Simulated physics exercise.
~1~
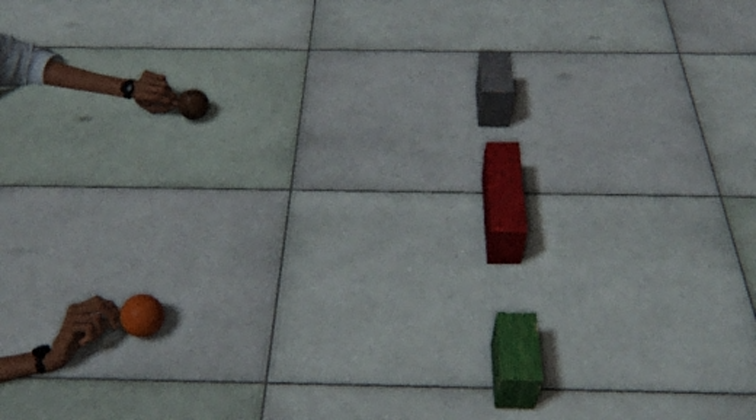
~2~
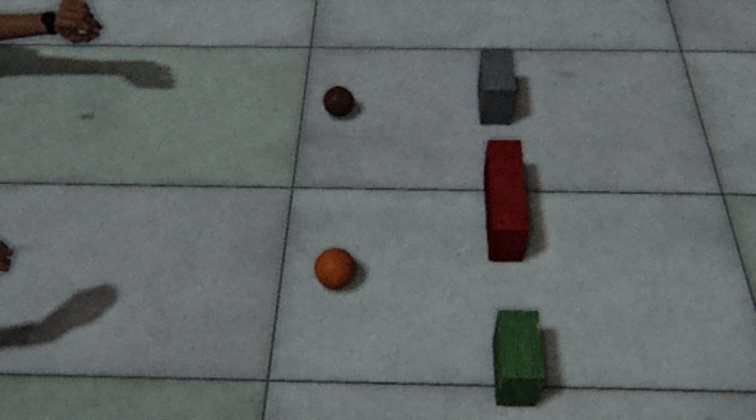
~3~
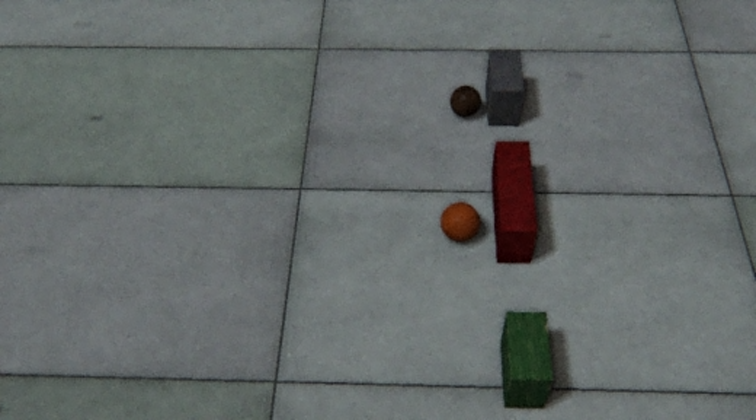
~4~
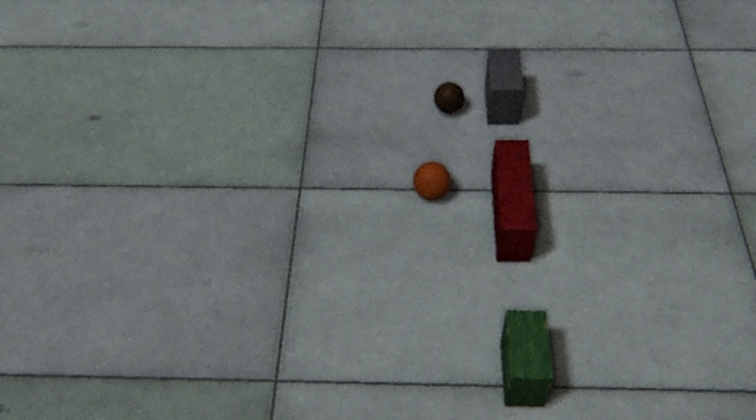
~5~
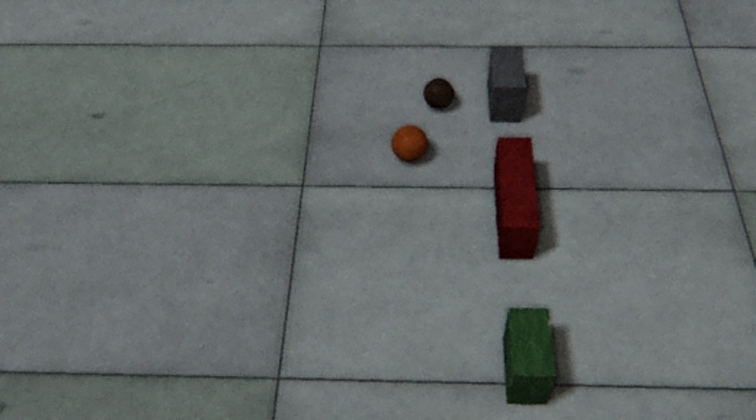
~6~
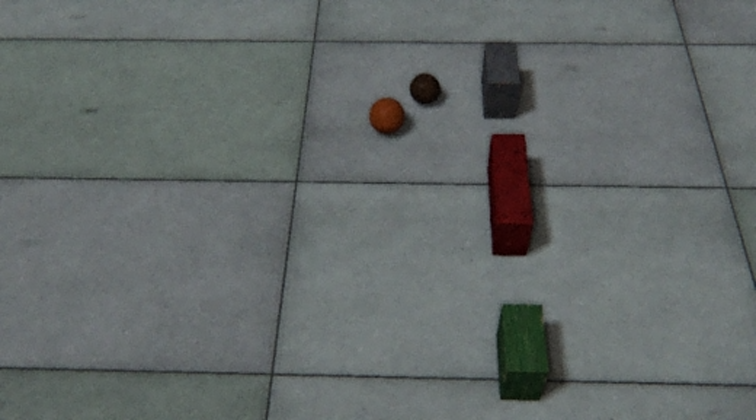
Two hands reach in from the left over a grey tiled floor seen from above at an angle, one holding a small brown ball-like onion and the other an orange. To the right, a grey block, a longer red brick and a green block stand in a column with gaps between them. The hands push the two round things and draw back out of view. Both roll right, the onion towards the grey block and the orange, drifting upward, towards the red brick. Neither gets through; both bounce back leftward, the orange also moving upward until it rests close beside the onion, left of the unmoved grey block.
